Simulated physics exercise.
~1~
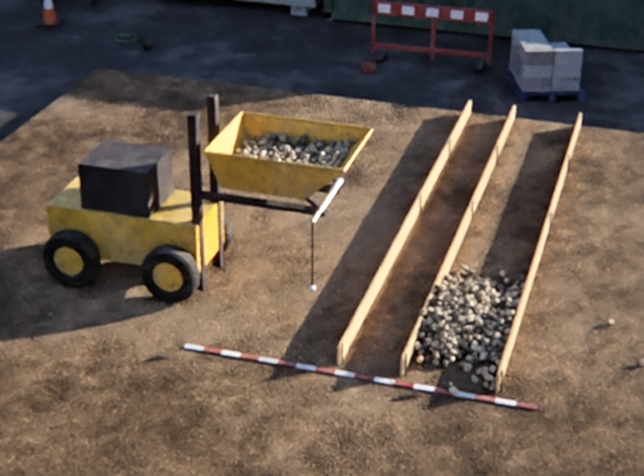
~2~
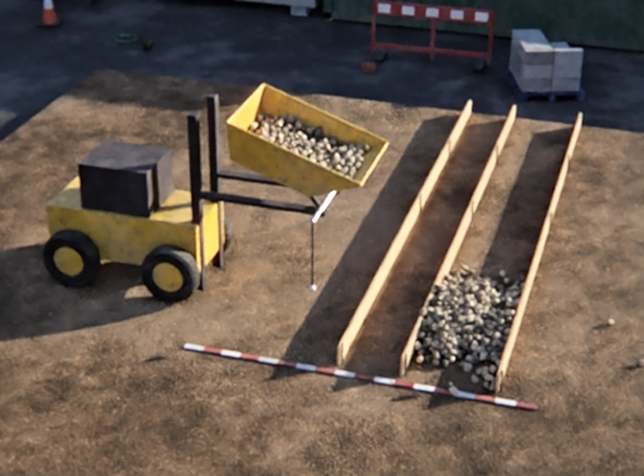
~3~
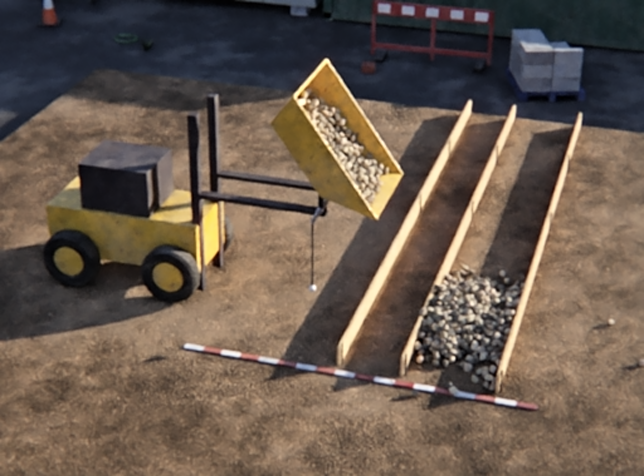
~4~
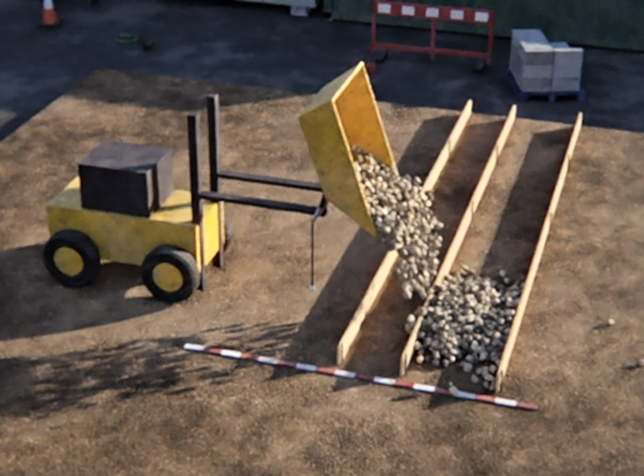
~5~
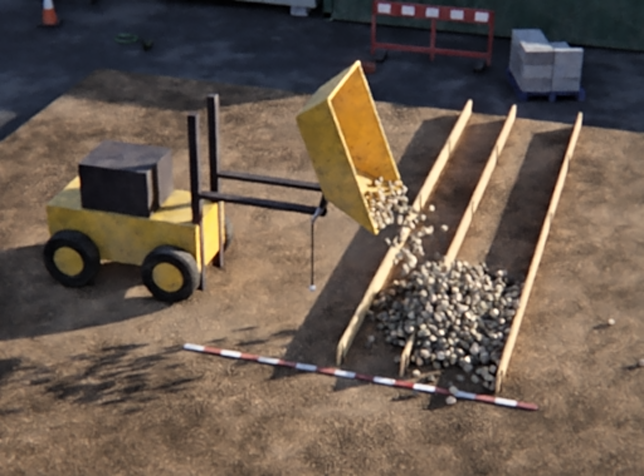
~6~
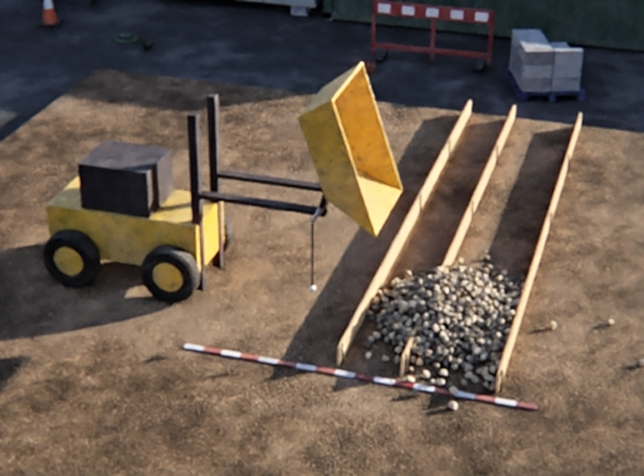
At the start, a yellow loader with black masts holds a raised yellow skip full of pale stones, beside wooden boards forming two bays on bare ground, the far one already holding a pile. The skip tips steadily to the right, its stones staying in as it steepens. Once it is sharply tilted, they pour over its lower edge into both bays. The skip then stays steep, rocking back slightly as the last stones tumble out. At the end, it hangs empty and still tilted, above one broad heap spread across both bays.
